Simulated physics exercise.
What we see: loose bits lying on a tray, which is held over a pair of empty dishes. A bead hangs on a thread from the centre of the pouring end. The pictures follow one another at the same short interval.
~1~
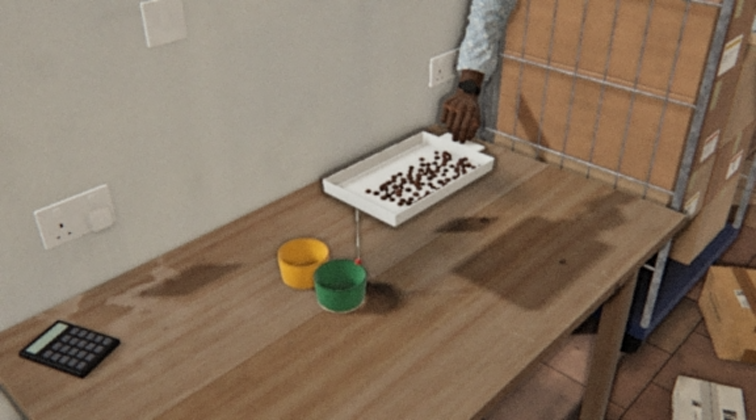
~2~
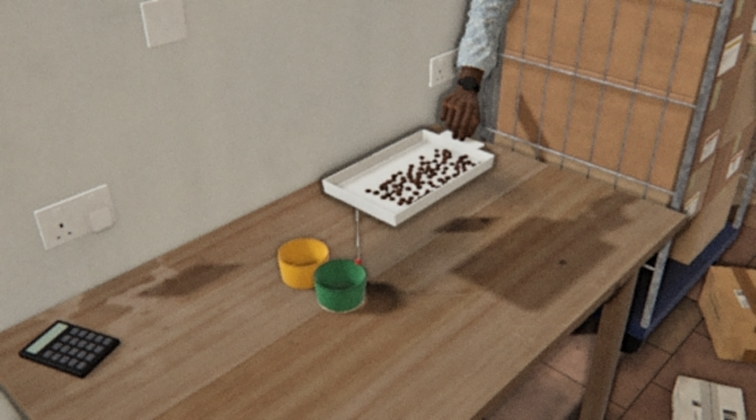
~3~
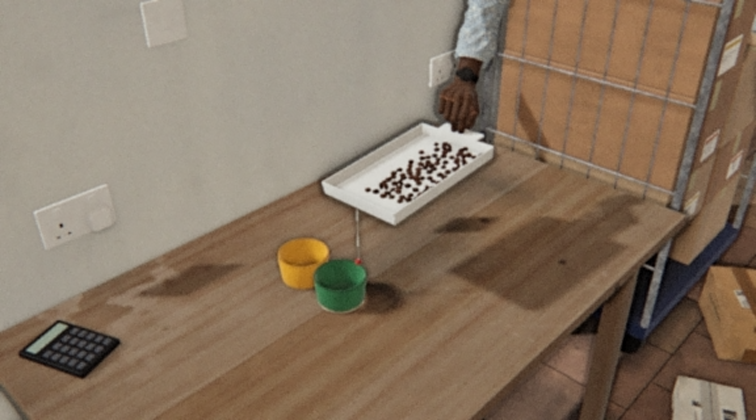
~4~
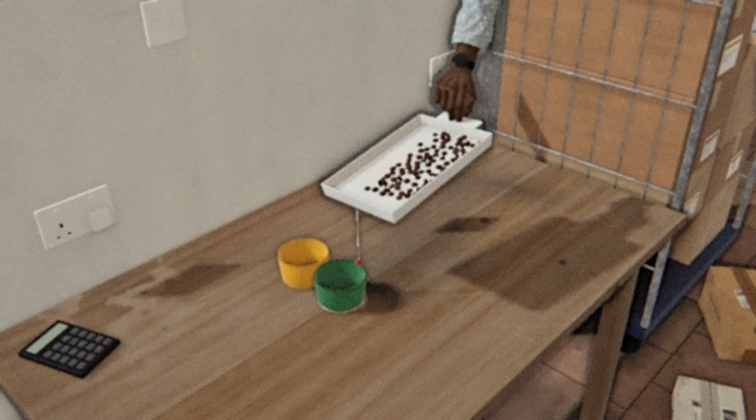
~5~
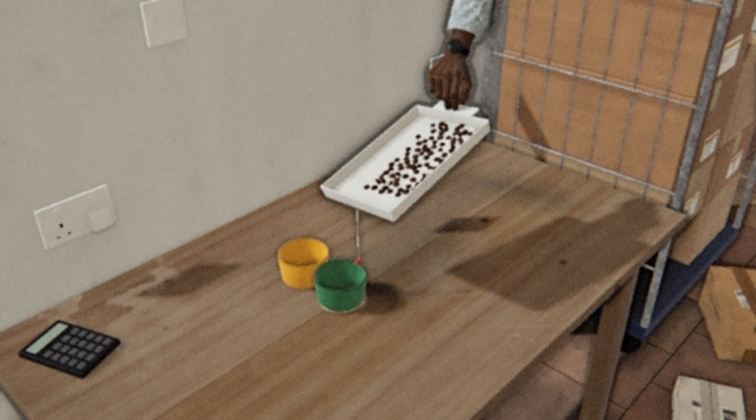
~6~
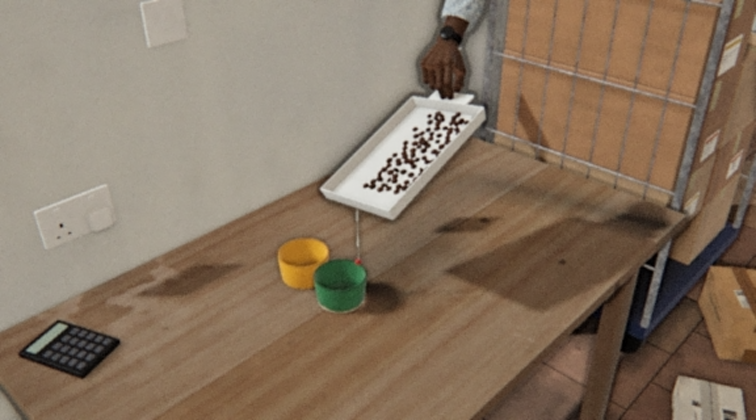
A white tray scattered with small dark brown pieces is held by its far end in a hand wearing a dark watch, above a wooden table seen from a raised, unmoving viewpoint. A yellow dish and a green dish sit below its near end, with a calculator at left and boxes at right. The hand gradually raises the far end, steepening the tray, its near edge slanting slightly down leftward.
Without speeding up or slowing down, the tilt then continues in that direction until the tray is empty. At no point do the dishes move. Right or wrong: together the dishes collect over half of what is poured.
Right.
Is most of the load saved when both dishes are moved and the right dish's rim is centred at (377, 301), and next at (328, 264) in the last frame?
A minority, then a majority.
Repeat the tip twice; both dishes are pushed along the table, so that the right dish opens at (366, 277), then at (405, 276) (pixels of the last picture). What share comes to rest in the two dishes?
Around 70 and then 0 per cent.
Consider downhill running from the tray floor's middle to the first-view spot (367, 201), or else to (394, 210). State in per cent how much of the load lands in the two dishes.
About 60 % and 0 %.
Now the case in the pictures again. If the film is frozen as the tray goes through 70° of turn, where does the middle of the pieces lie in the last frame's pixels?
Roughly at (339, 192).
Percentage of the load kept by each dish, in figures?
So the left dish keeps 50 per cent, and the right one keeps 20 per cent.
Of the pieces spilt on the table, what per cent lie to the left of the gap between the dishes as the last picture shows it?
It comes out at roughly 40 percent.
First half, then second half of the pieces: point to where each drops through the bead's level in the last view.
The first part passes (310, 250); everything after passes (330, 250).
Soon, tray tipped steeply; nearly all on the tray; a small part in the air.
A while on, tray tipped past a quarter turn; about a quarter on the tray; a stray few in the right dish; about half in the left dish; a small part outside both; a small part in the air.
Towards the end, tray tipped past a quarter turn; a small part in the right dish; about half in the left dish; about a third outside both.
Finally, tray tipped past a quarter turn; a small part in the right dish; about half in the left dish; about a third outside both.
